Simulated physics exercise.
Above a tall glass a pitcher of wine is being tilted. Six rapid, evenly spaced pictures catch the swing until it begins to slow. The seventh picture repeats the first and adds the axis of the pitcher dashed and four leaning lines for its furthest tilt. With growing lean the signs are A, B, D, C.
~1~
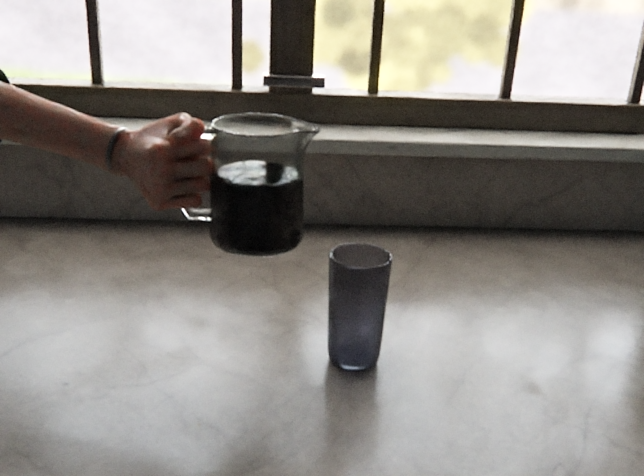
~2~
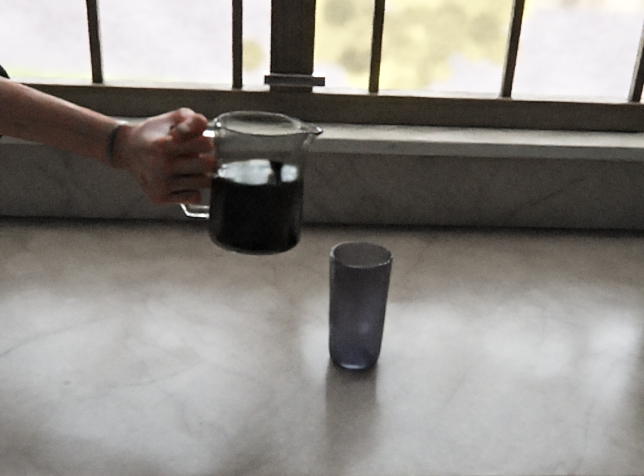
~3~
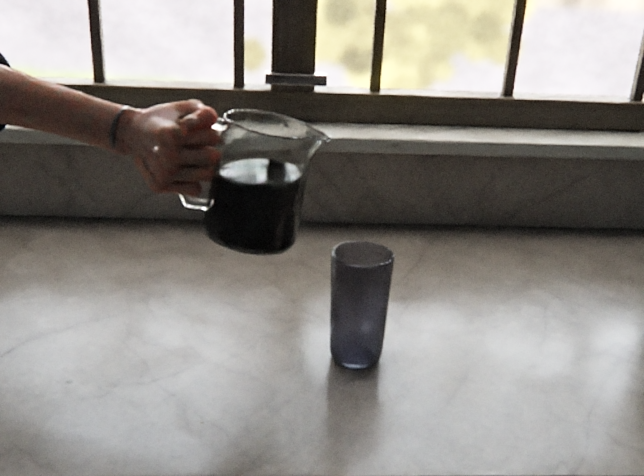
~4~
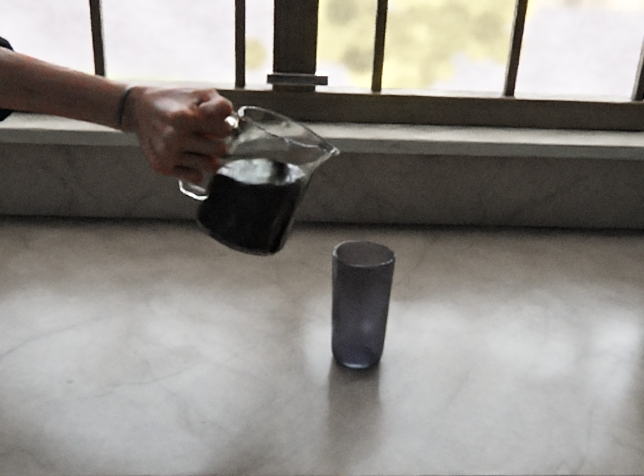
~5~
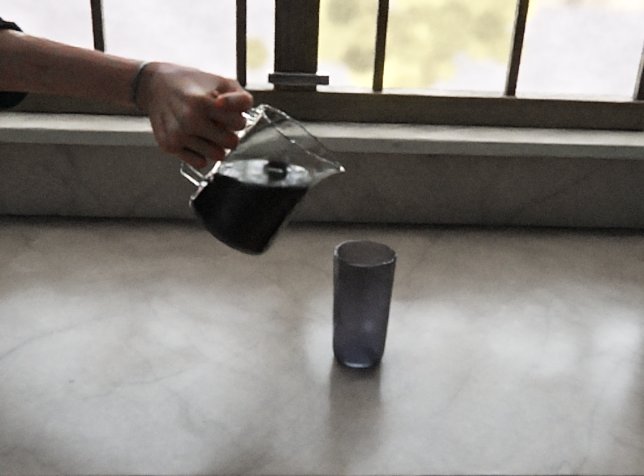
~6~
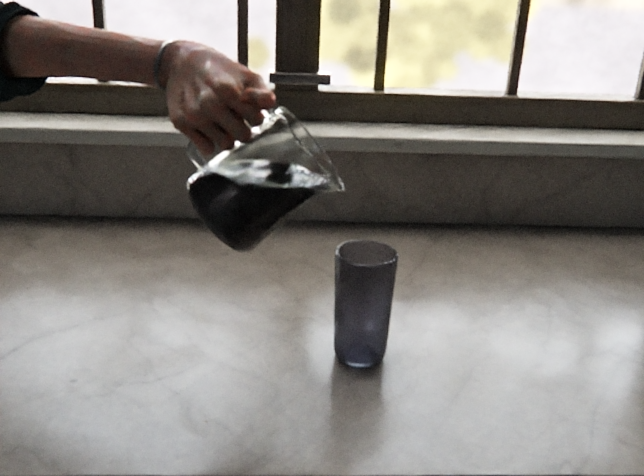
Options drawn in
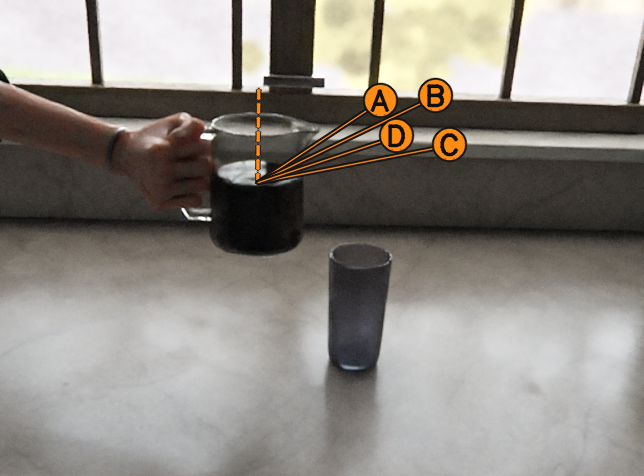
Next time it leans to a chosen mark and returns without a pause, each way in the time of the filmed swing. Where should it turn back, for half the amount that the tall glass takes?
The answer is tilt D.
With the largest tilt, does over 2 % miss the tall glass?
No.
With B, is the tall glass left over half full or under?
Under.
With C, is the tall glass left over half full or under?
Over.
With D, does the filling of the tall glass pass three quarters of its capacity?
No, less.
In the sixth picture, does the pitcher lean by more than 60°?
No, it does not.
On the marked copy, A at (366, 110); B at (420, 103); C at (433, 148); D at (380, 141).
For tilt A, the tall glass ends with about 11 % of what it can hold.
For tilt B, the tall glass ends with about 27 % of what it can hold.
For tilt C, the tall glass ends with about 71 % of what it can hold.
For tilt D, the tall glass ends with about 49 % of what it can hold.
